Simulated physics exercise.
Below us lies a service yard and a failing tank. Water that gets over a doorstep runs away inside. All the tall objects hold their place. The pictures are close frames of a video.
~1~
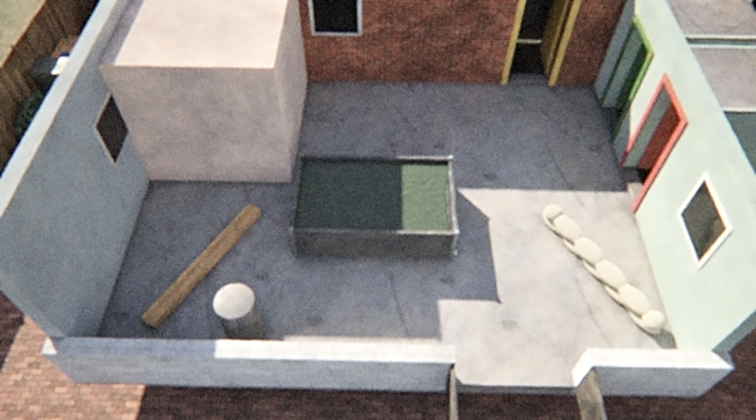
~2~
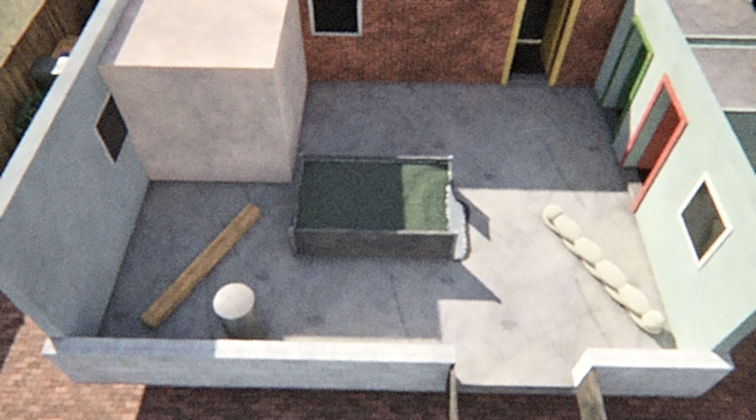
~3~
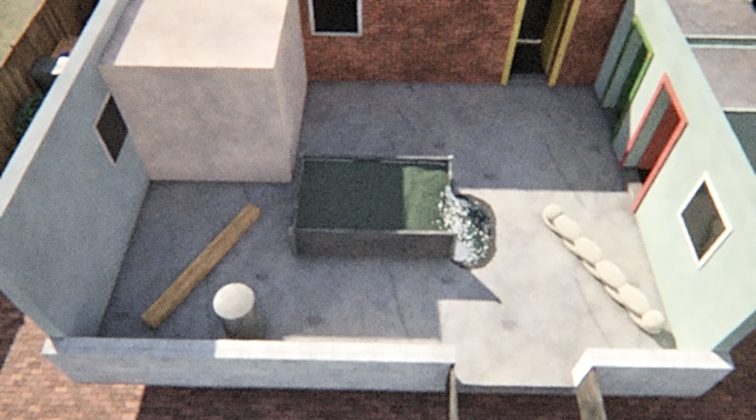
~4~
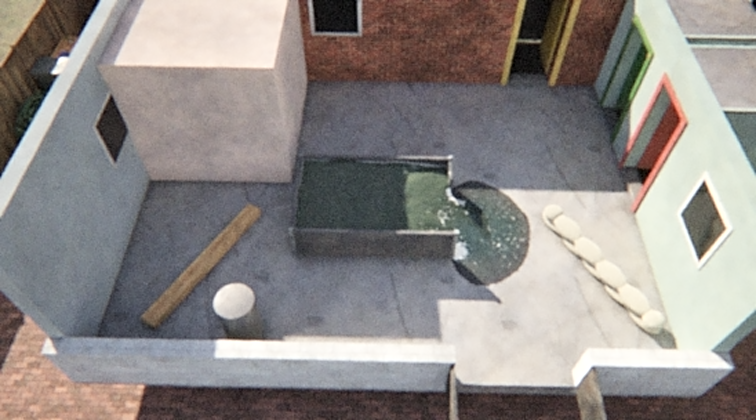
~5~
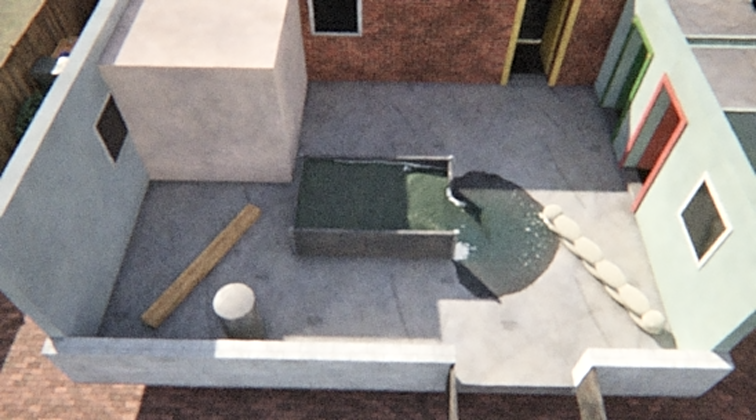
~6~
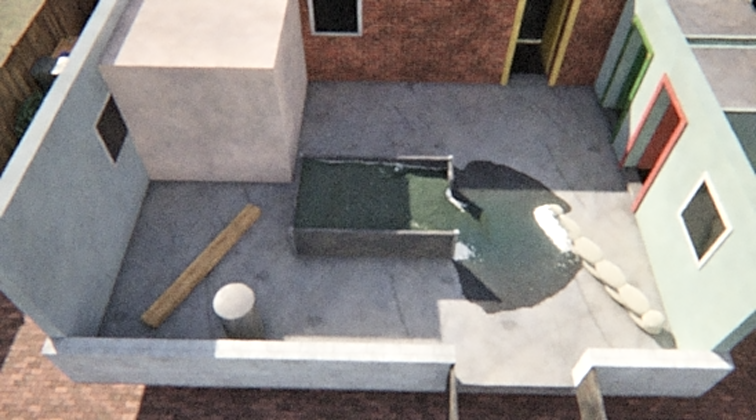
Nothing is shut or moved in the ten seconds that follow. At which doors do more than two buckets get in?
In the end: The green door lets in a lot; the red door admits no more than that; the yellow door admits no more than that.
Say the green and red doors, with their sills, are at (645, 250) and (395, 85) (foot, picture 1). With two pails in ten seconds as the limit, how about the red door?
Red stays under.
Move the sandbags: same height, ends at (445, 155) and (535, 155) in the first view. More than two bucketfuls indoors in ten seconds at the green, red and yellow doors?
The green door goes over; the red door takes more; the yellow door is under.
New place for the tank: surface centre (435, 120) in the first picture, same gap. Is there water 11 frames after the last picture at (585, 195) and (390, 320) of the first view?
One after the other: Wet, clear.
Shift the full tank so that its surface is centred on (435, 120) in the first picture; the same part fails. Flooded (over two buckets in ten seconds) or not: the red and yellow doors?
Then: Red goes over; yellow holds.
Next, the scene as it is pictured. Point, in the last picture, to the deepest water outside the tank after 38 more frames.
I would point to (568, 256).
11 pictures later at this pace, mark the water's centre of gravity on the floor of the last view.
Around (453, 235).
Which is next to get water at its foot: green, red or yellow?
That is the red door.
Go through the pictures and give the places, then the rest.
In the first frame, still water in the water tank at (375, 195).
In the second frame, the front is at (460, 257), out from the gap at (449, 221).
In the third frame, the front is at (483, 204), out from the gap at (449, 222).
In the fourth frame, water pours out at (449, 223) and has run to (522, 218).
In the fifth frame, water pours out at (449, 223) and has run to (554, 241).
In the sixth frame, the front is at (576, 263), out from the gap at (449, 223).
A moment on, water covers 20 % of the floor; the green door not reached, the red door wet at the sill, nothing in, the yellow door not reached.
Next, water covers 25 % of the floor; the green door wet at the sill, nothing in, the red door under two buckets in, the yellow door not reached.
Then, water covers 30 % of the floor; the green door under two buckets in, the red door under two buckets in, the yellow door wet at the sill, nothing in.
Later, water covers 55 % of the floor; the green door over two buckets in, the red door under two buckets in, the yellow door under two buckets in.
In the end, water covers 80 % of the floor; the green door over two buckets in, the red door under two buckets in, the yellow door under two buckets in.
